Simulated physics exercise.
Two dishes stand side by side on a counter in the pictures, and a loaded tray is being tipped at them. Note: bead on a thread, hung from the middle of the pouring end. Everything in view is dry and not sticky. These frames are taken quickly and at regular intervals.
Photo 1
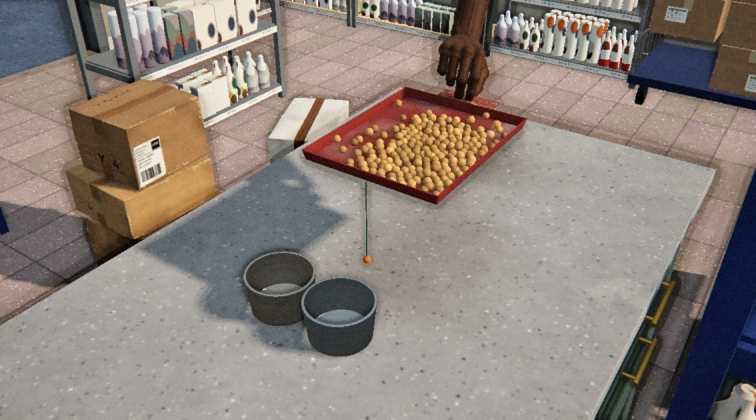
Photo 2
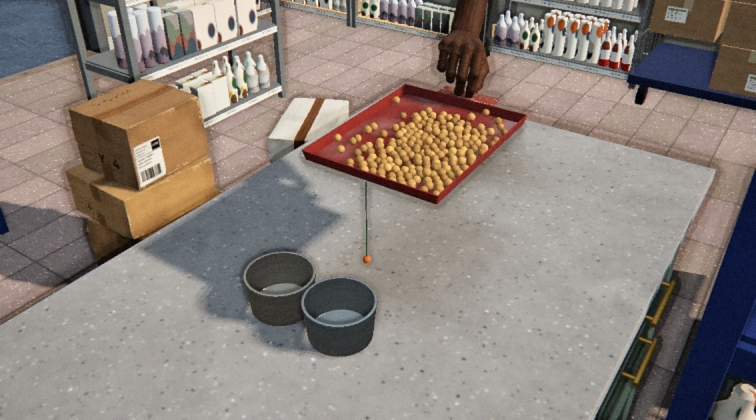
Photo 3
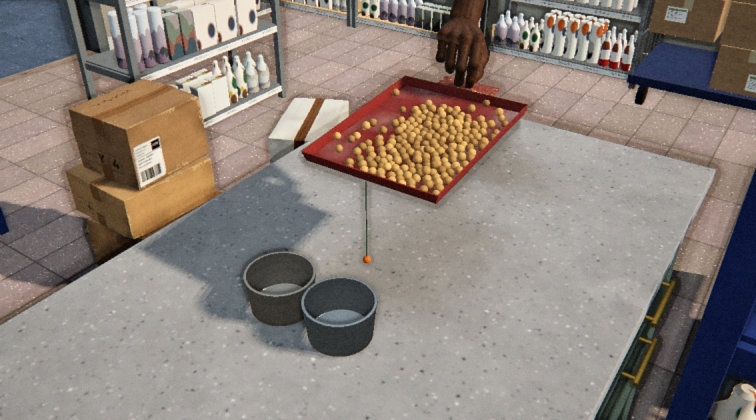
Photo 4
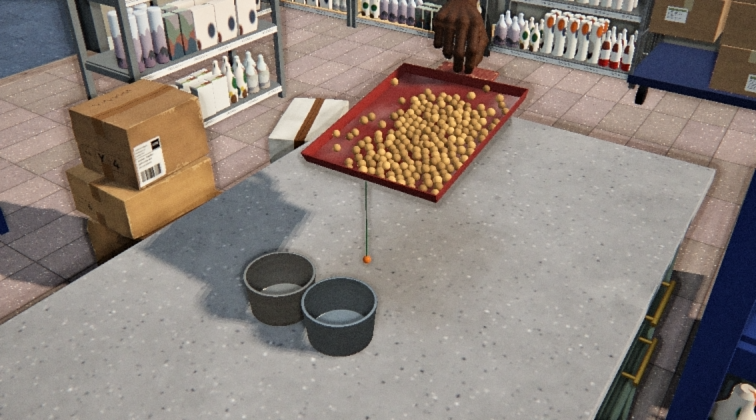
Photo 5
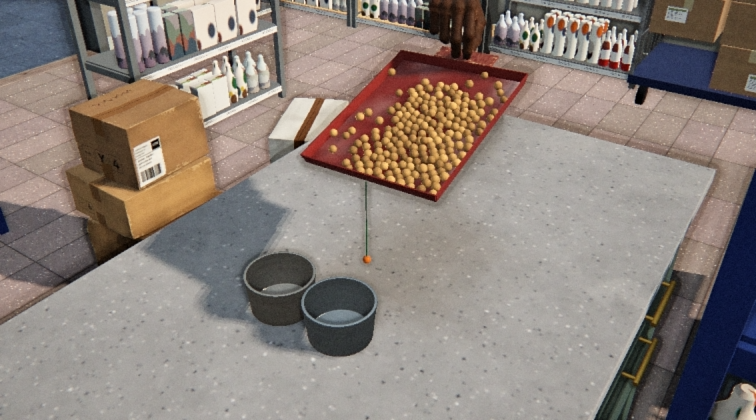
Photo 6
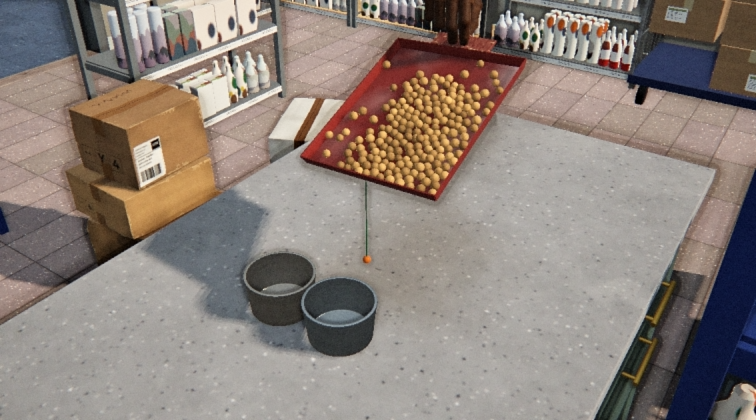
The clip shows a hand at the far edge of a red tray of round wooden beads above two dark dishes on a grey counter, gradually raising that edge as the tray tilts and the beads begin to shift slightly.
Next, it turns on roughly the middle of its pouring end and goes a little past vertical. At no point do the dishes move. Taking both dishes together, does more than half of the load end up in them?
Yes.
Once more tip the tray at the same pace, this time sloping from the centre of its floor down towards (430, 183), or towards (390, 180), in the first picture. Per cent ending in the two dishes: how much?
Close to 0 percent first and close to 40 percent second.
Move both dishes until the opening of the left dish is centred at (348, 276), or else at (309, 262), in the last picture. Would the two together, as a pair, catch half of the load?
The first place gets a lesser share, the second the greater share.
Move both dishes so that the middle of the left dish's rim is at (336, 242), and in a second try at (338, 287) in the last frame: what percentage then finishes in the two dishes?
0% for the first placement, 50% for the second.
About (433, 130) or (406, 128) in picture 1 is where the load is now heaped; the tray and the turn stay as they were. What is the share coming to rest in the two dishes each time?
It would be roughly 60 per cent for the first and roughly 70 per cent for the second.
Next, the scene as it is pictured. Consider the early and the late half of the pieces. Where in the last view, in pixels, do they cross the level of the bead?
Around (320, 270) first; around (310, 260) second.
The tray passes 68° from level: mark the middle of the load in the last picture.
The middle of the pieces lands at roughly (355, 169).
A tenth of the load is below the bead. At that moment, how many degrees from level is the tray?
About 70 degrees.
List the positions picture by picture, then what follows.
Corners of the pouring end at (306, 149) and (437, 194), level; middle of the load at (425, 150), round wooden beads; left dish at (258, 305); right dish at (318, 335); bead on its thread at (367, 260), in the first frame.
Corners of the pouring end at (306, 150) and (437, 194), level; middle of the load at (425, 149), in the second frame.
Corners of the pouring end at (305, 150) and (436, 193), tipped barely, lowest at the left corner; middle of the load at (425, 145), in the third frame.
Corners of the pouring end at (305, 152) and (435, 193), tipped a little, lowest at the left corner; middle of the load at (424, 139), in the fourth frame.
Corners of the pouring end at (304, 153) and (435, 193), tipped clearly, lowest at the left corner; middle of the load at (422, 134), a stray few on the move, in the fifth frame.
Corners of the pouring end at (304, 155) and (434, 193), tipped clearly, lowest at the left corner; middle of the load at (417, 133), most on the move; left dish at (258, 305); right dish at (318, 335), in the sixth frame.
Soon, tray tipped steeply; about two thirds on the tray; a small part in the right dish; a stray few in the left dish; about a quarter in the air.
A while on, tray tipped past a quarter turn; a stray few on the tray; about a third in the right dish; about a third in the left dish; about a quarter outside both; a small part in the air.
Towards the end, tray tipped past a quarter turn; about a third in the right dish; about a third in the left dish; about a third outside both.
Finally, tray tipped past a quarter turn; about a third in the right dish; about a third in the left dish; about a third outside both.
